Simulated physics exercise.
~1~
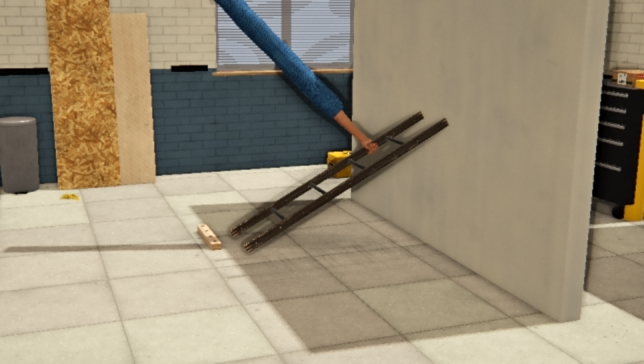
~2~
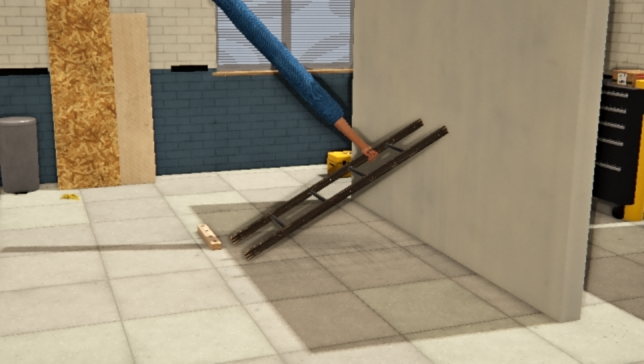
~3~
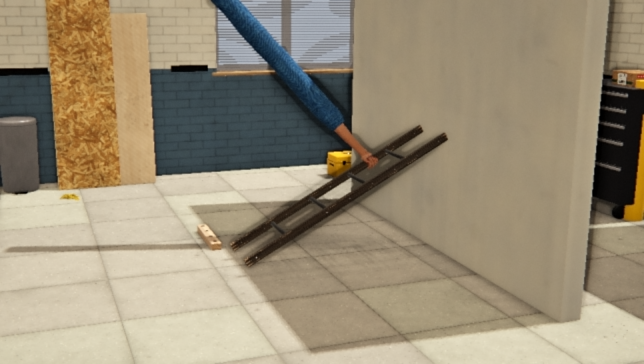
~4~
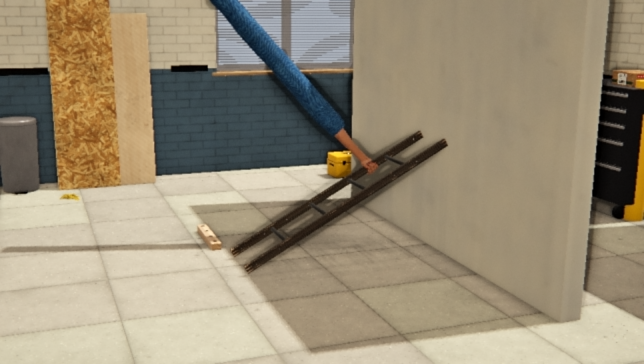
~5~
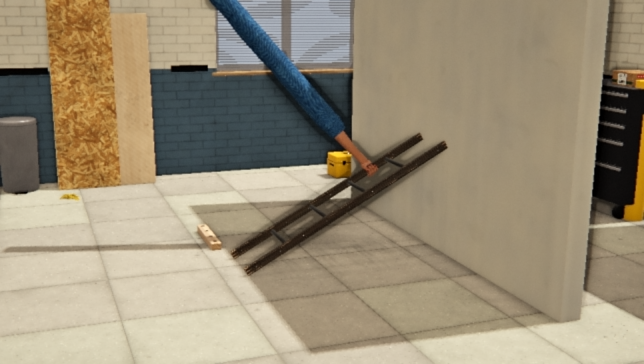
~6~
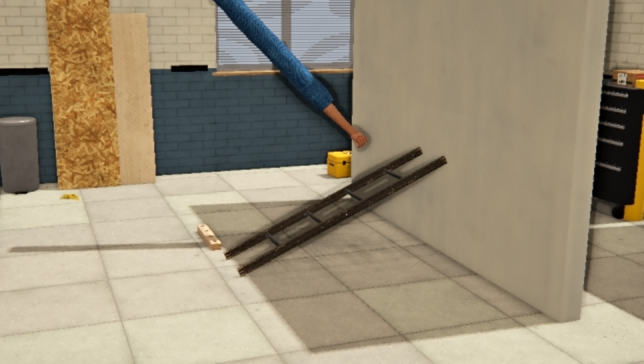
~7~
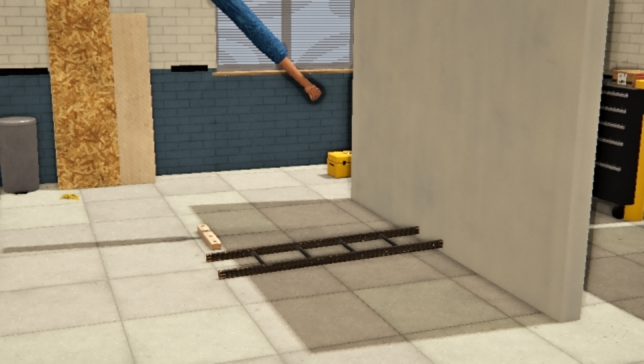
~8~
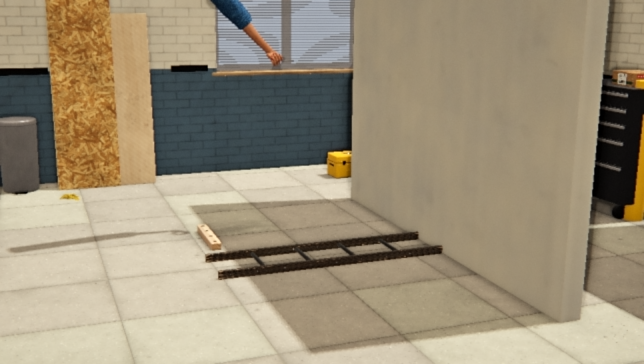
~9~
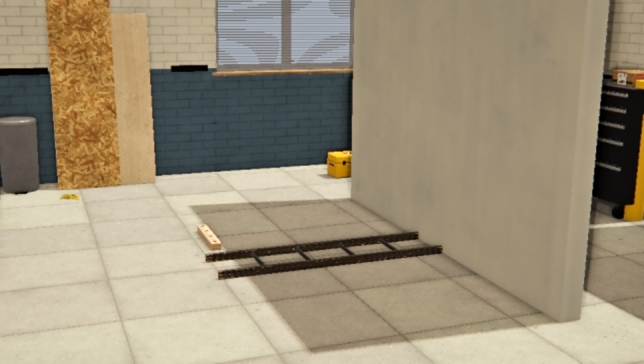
A dark gate leans against a wall, then slips flat once the hand lets go.
